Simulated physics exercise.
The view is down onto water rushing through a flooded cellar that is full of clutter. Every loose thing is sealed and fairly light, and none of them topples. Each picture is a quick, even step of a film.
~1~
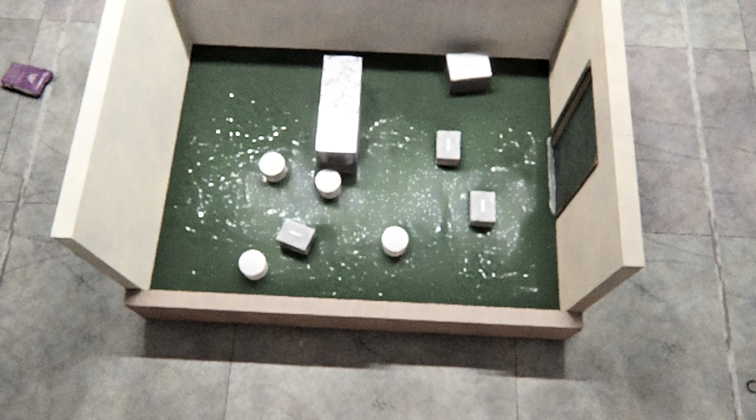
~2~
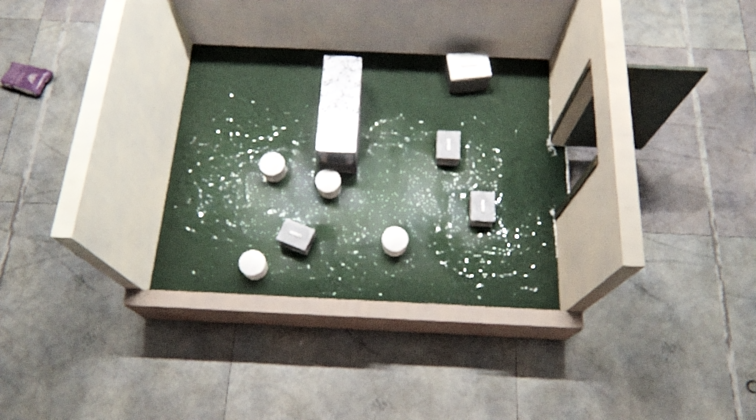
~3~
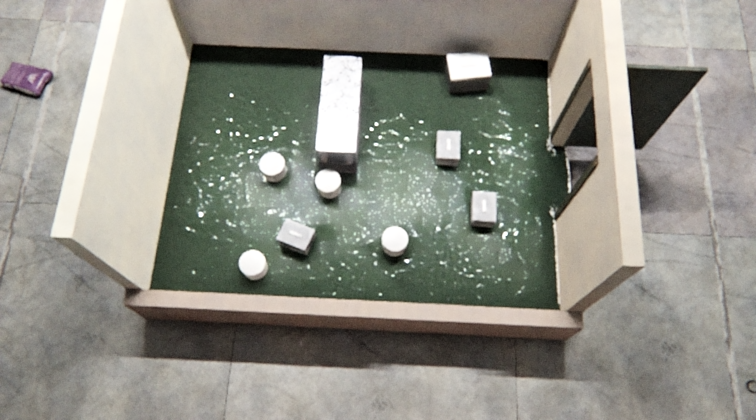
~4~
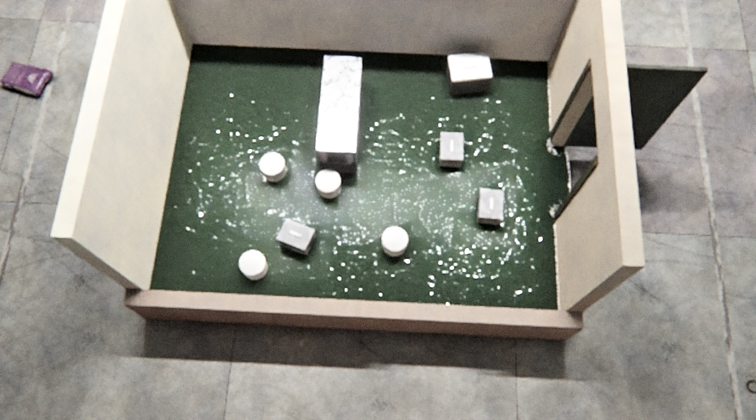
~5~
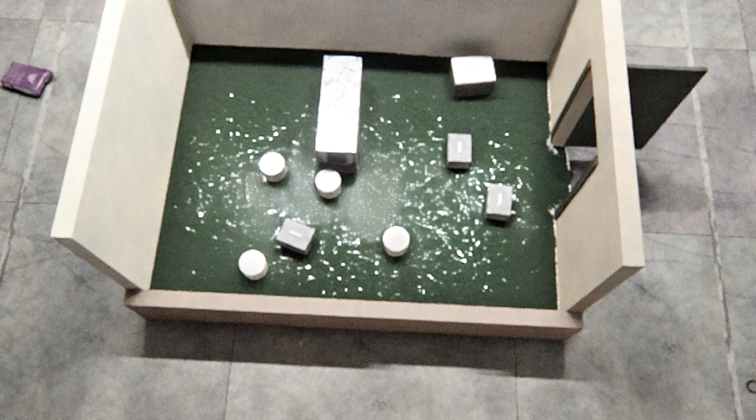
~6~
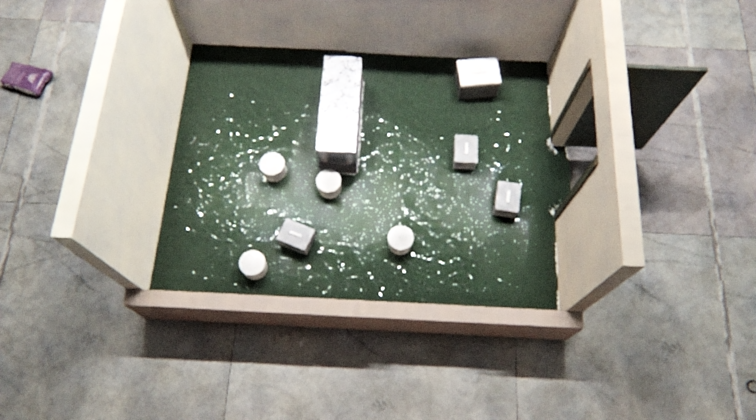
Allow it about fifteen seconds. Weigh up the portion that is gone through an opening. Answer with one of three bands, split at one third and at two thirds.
One third to two thirds.
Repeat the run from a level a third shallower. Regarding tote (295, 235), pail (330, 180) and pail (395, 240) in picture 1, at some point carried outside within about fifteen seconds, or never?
As listed: Remained, remained, escaped.
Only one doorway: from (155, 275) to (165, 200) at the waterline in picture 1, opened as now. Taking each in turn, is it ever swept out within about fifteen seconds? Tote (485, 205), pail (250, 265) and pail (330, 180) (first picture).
In sequence - stays put, departs, departs.
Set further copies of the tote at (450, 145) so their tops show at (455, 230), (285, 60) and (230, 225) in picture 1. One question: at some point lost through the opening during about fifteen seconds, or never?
Going through them one by one: Escaped / remained / remained.
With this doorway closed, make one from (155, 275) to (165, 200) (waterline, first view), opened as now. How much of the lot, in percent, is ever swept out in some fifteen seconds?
I'd put it near 60 per cent.
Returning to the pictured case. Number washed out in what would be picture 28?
4 in all.
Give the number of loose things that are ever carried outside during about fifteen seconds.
I make it 4.
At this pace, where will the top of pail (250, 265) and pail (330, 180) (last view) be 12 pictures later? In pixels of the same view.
Roughly (310, 270) for the first, roughly (403, 138) for the second.
A moment on, 0 of 8 are out; 8 afloat.
Next, 2 of 8 are out; 6 afloat.
Later, 4 of 8 are out; 4 afloat.
In the end, 4 of 8 are out; 4 afloat.
